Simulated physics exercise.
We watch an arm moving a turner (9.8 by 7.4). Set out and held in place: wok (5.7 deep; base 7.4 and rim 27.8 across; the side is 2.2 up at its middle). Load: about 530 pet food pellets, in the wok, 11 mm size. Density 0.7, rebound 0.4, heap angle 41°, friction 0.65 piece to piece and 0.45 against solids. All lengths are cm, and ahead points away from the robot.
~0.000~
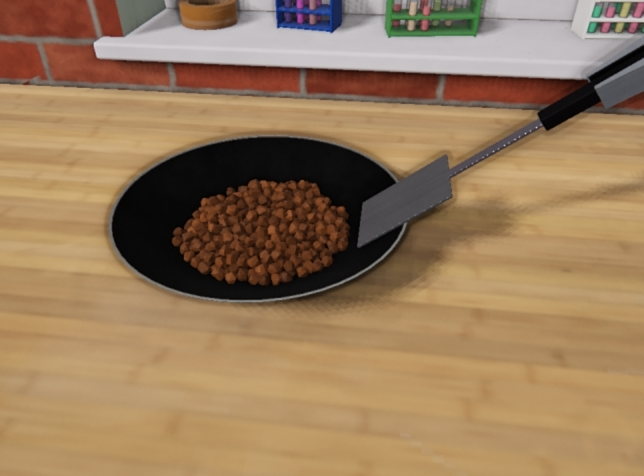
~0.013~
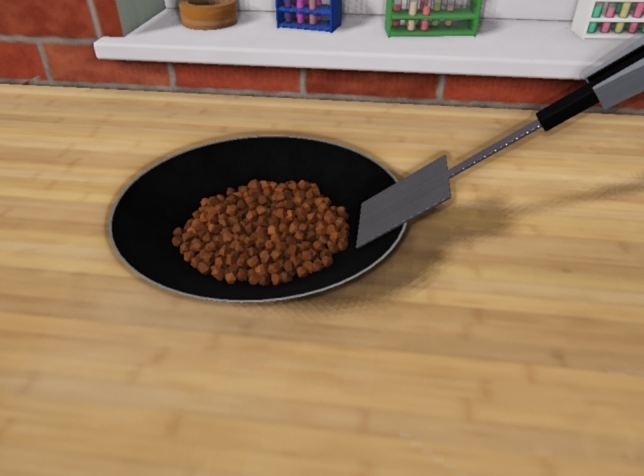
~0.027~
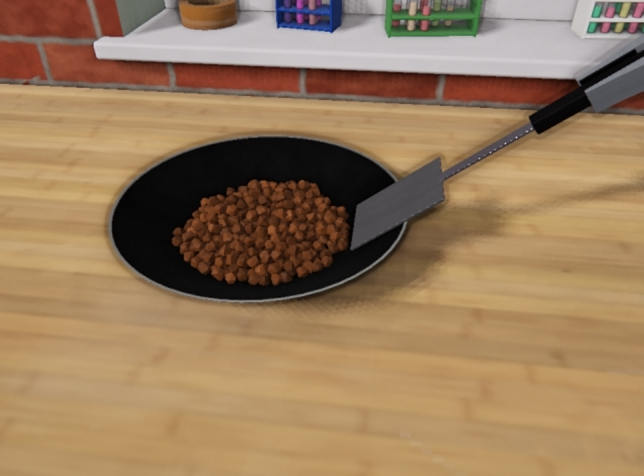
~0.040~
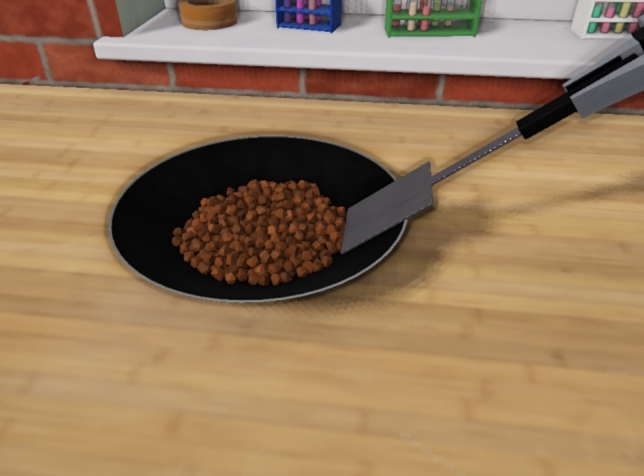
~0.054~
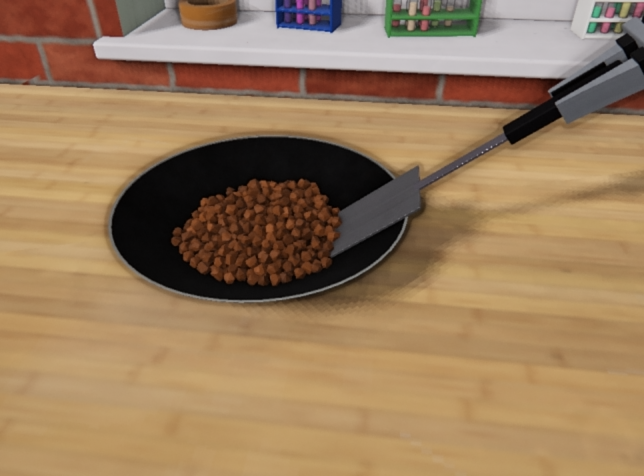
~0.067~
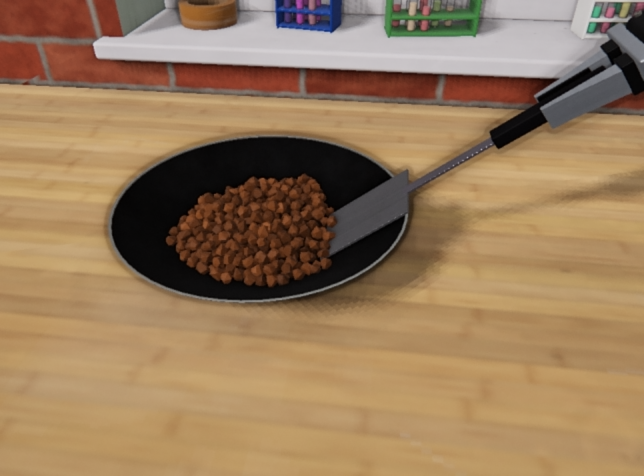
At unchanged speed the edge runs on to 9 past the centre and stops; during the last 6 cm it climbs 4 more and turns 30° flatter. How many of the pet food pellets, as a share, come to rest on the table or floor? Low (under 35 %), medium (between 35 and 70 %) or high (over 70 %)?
On the table or floor the share is low, under 35 %.
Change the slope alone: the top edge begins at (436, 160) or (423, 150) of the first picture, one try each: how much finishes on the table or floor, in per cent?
Some 30 and 35 per cent.
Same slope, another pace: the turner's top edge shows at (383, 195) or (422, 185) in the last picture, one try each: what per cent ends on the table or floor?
About 45 and 20 per cent.
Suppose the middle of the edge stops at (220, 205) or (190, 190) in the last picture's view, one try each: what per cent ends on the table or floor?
Some 0 and 15 per cent.
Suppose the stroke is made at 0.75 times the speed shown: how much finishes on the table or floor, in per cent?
About 25 per cent.
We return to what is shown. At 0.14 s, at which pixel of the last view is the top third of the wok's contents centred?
Around (218, 207).
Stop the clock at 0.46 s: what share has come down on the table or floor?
Some 20 per cent.
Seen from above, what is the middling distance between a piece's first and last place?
About 7 cm.
After 0.14 s, sloping 39°, highest piece 7 above the table; 530 in the wok.
After 0.22 s, sloping 30°, highest piece 8 above the table; 517 in the wok, 13 on the blade or in flight.
After 0.46 s, sloping 9°, highest piece 8 above the table; 385 in the wok, 109 on the table or floor, 36 on the blade or in flight.
After 1.51 s, sloping 9°, highest piece 6 above the table; 383 in the wok, 147 on the table or floor.
In the end, 383 in the wok, 147 on the table or floor. That is 28 % on the table or floor.
